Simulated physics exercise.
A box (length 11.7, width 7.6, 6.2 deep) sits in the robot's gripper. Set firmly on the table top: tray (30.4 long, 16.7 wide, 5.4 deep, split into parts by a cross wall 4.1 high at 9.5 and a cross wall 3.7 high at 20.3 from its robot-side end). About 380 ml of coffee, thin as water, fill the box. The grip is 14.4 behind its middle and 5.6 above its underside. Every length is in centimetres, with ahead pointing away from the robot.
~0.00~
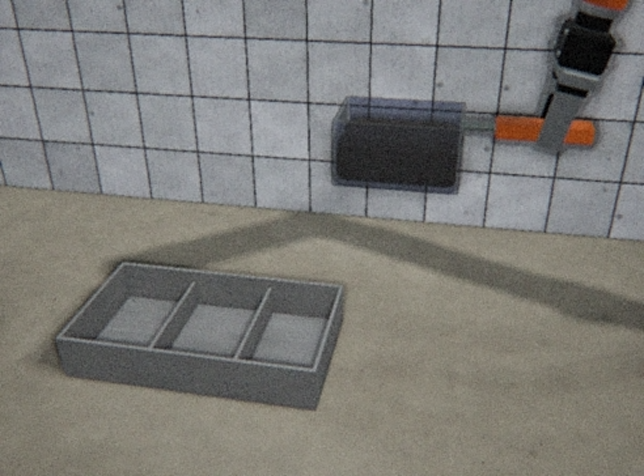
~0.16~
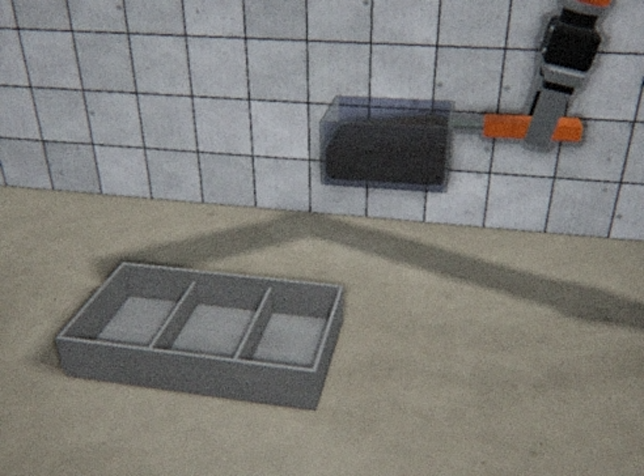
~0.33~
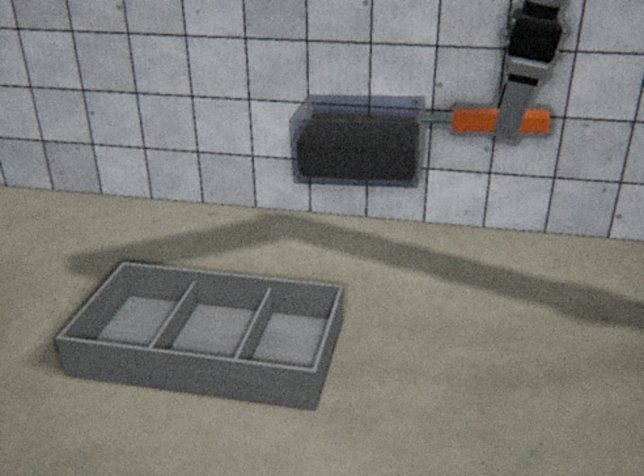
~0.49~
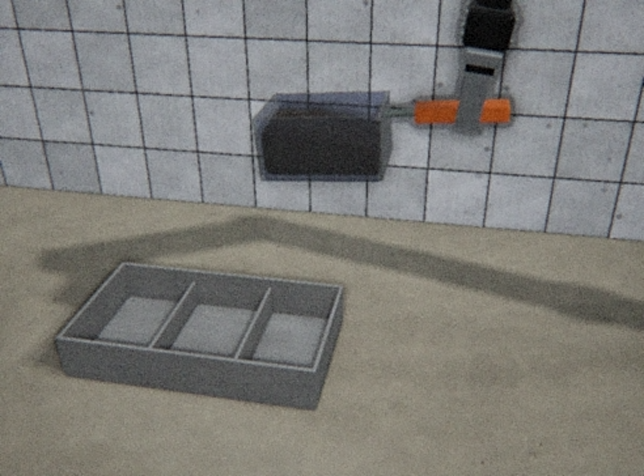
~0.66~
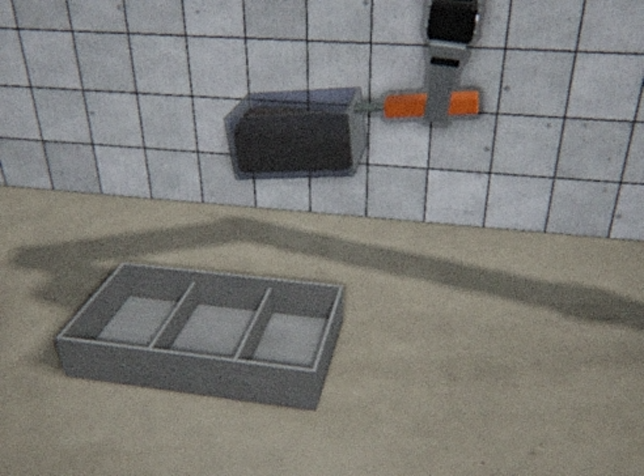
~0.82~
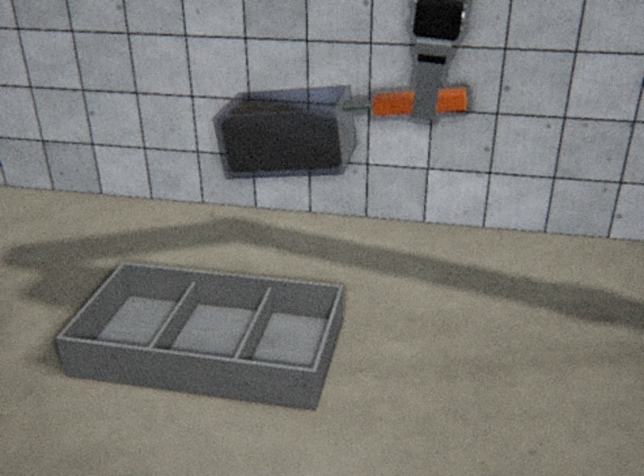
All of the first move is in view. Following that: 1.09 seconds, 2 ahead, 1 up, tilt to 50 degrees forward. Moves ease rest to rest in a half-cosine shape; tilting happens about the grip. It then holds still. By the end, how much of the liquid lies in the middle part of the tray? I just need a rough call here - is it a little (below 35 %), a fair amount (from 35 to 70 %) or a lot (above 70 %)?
It is a fair amount, from 35 to 70 %.
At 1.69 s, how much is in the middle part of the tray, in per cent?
12 per cent.
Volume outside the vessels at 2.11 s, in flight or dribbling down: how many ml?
Estimate: Around 25 ml.
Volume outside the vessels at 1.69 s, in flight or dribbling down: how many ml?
I'd say around 50 ml.
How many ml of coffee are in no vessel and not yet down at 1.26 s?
0 ml.
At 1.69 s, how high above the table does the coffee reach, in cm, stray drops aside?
Roughly 23 cm above the table.
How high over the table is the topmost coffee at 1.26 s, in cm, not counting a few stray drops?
Height: Close to 29 cm.
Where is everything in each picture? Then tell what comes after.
In the first picture, the box floor at (398, 170), level; upper third of the coffee around (400, 137), from x 340 to 460, top at y 120; 375 ml in the box.
In the second picture, the box floor at (388, 168), level; upper third of the coffee around (404, 135), from x 325 to 450, top at y 120.
In the third picture, the box floor at (361, 165), tilted 2° forward; upper third of the coffee around (364, 132), from x 300 to 420, top at y 115.
In the fourth picture, the box floor at (328, 162), tilted 5° forward; upper third of the coffee around (318, 128), from x 260 to 385, top at y 110.
In the fifth picture, the box floor at (302, 159), tilted 6° forward; upper third of the coffee around (296, 125), from x 235 to 360, top at y 110.
In the sixth picture, the box floor at (292, 158), tilted 7° forward; upper third of the coffee around (271, 123), from x 220 to 350, top at y 100; 375 ml in the box.
After 1.26 s, tilted 22° forward, liquid up to 29 above the table; 375 ml in the box.
After 1.69 s, tilted 46° forward, liquid up to 38 above the table; 285 ml in the box, 45 ml in the middle part, 45 ml in the air or running down outside.
After 2.11 s, tilted 50° forward, liquid up to 70 above the table; 175 ml in the box, 165 ml in the middle part, 5 ml in the robot-side part, 5 ml in the far-side part, 5 ml on the table or floor, 25 ml in the air or running down outside.
After 2.91 s, tilted 50° forward, liquid up to 21 above the table; 175 ml in the middle part, 145 ml in the box, 35 ml in the robot-side part, 20 ml on the table or floor, 5 ml in the far-side part.
In the end, 175 ml in the middle part, 145 ml in the box, 35 ml in the robot-side part, 20 ml on the table or floor, 5 ml in the far-side part. That is 46 % in the middle part of the tray.
